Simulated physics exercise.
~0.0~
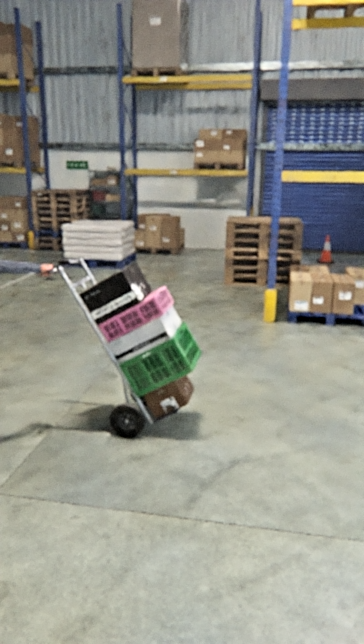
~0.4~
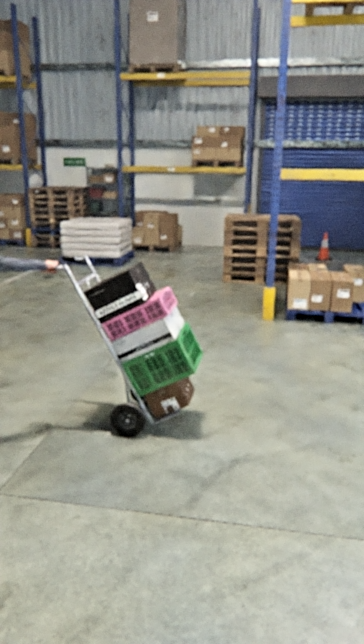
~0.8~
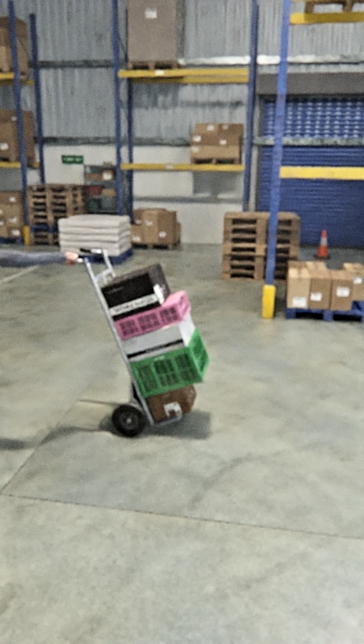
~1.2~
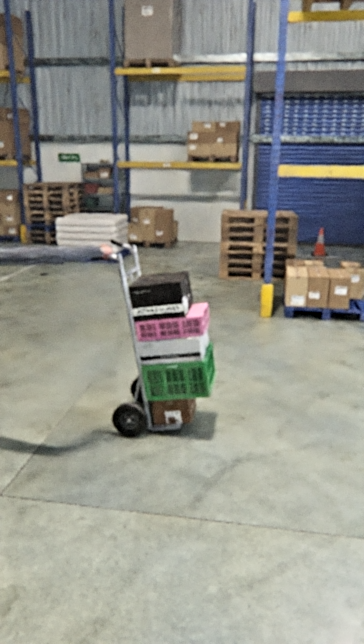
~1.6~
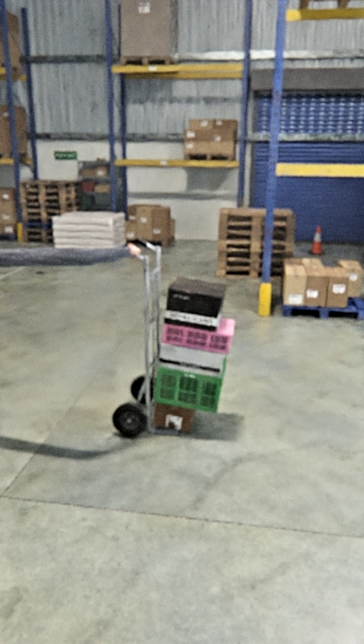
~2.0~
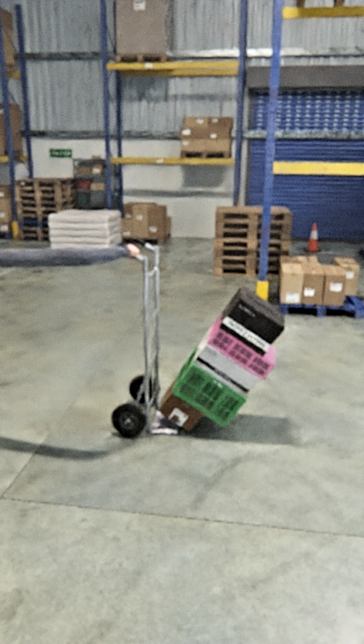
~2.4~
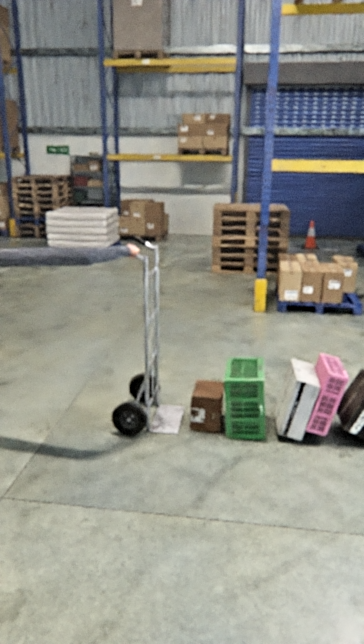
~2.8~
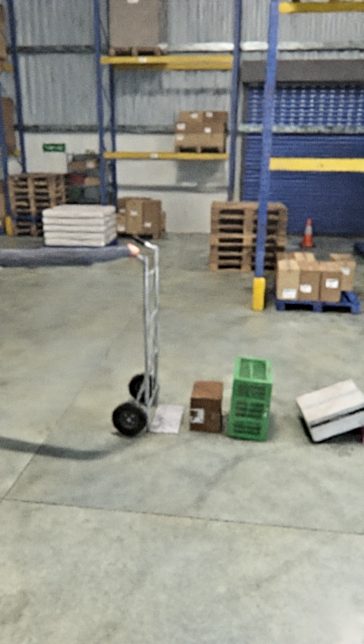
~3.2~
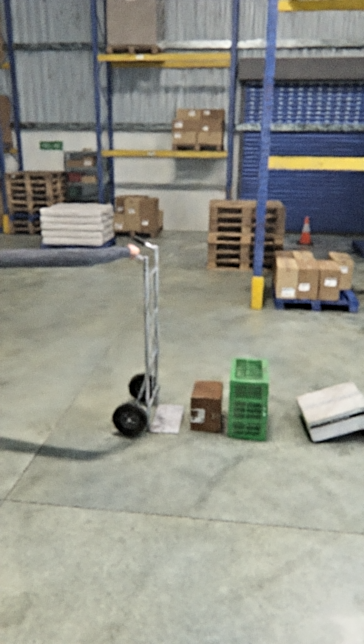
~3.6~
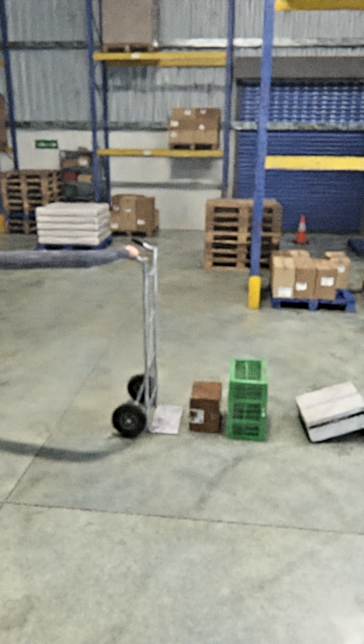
Loaded hand truck swinging upright in a warehouse, its stacked boxes and crates toppling rightward and ending strewn across the floor.
